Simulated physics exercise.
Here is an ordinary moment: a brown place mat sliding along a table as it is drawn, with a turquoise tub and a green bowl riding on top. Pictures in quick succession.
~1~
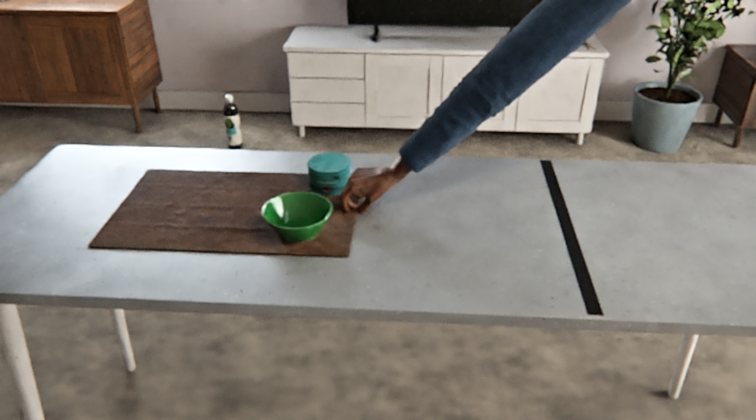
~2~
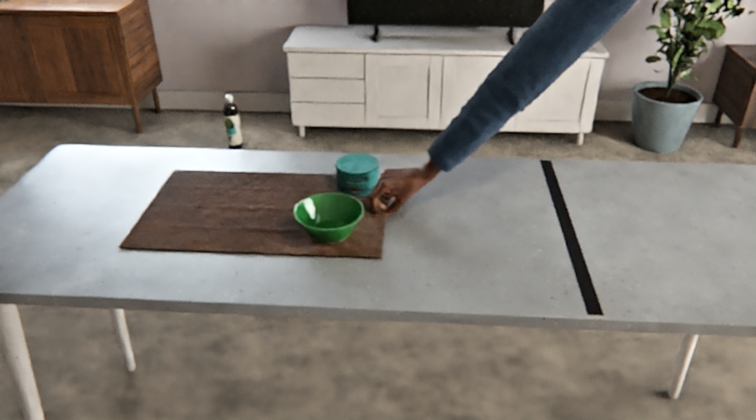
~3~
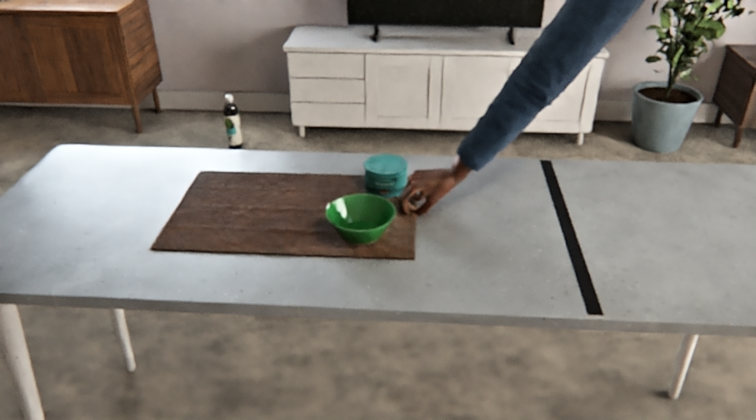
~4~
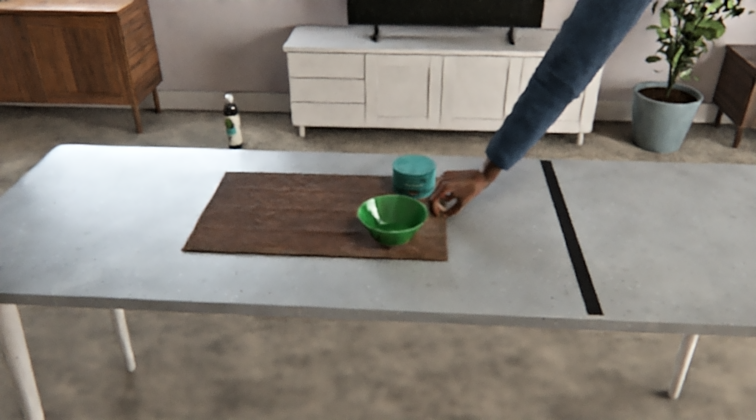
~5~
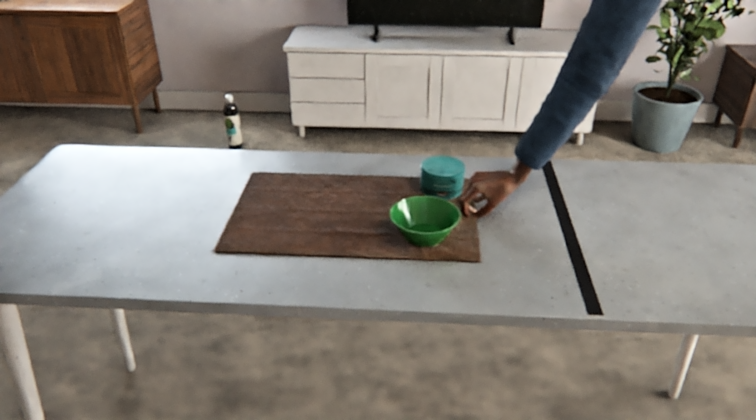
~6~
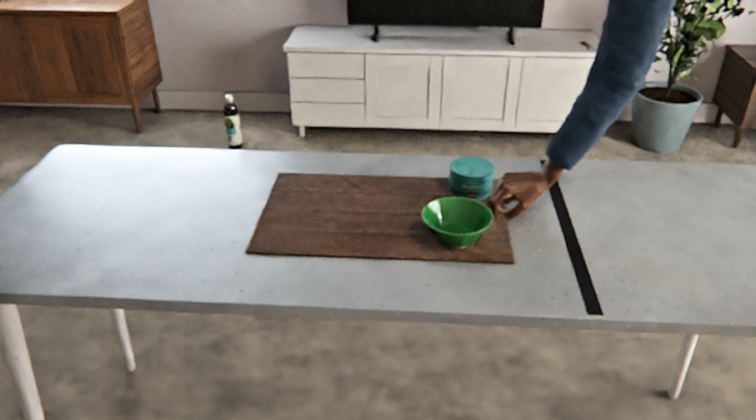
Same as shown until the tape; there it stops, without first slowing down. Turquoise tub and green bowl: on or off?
Turquoise tub - off; green bowl - off.
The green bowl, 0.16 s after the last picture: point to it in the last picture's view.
By then you'd find it at (553, 230) in the last view.
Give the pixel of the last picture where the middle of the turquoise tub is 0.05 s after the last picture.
Approx. location: (500, 179).
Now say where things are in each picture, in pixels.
In the first frame, place mat end (348, 257); turquoise tub (329, 162); green bowl (297, 209); tape (590, 297).
In the second frame, place mat end (381, 258), far hem (119, 248); green bowl (329, 210).
In the third frame, place mat end (414, 259); turquoise tub (386, 164).
In the fourth frame, place mat end (447, 261), far hem (181, 250); green bowl (393, 213).
In the fifth frame, place mat end (481, 262); turquoise tub (443, 165).
In the sixth frame, place mat end (514, 263), far hem (246, 253); turquoise tub (472, 166); green bowl (457, 215); tape (590, 297).
Then, 0.05 s later than the last view, hem short of the tape; turquoise tub on the cloth near (500, 179); green bowl on the cloth near (489, 227).
Then, 0.16 s later than the last view, hem at the tape; turquoise tub ahead of the hem near (557, 181); green bowl on the cloth near (553, 230).
Finally, hem at the tape; turquoise tub ahead of the hem near (604, 184); green bowl ahead of the hem near (607, 233). The turquoise tub leaves the cloth and the green bowl shoots off the front.
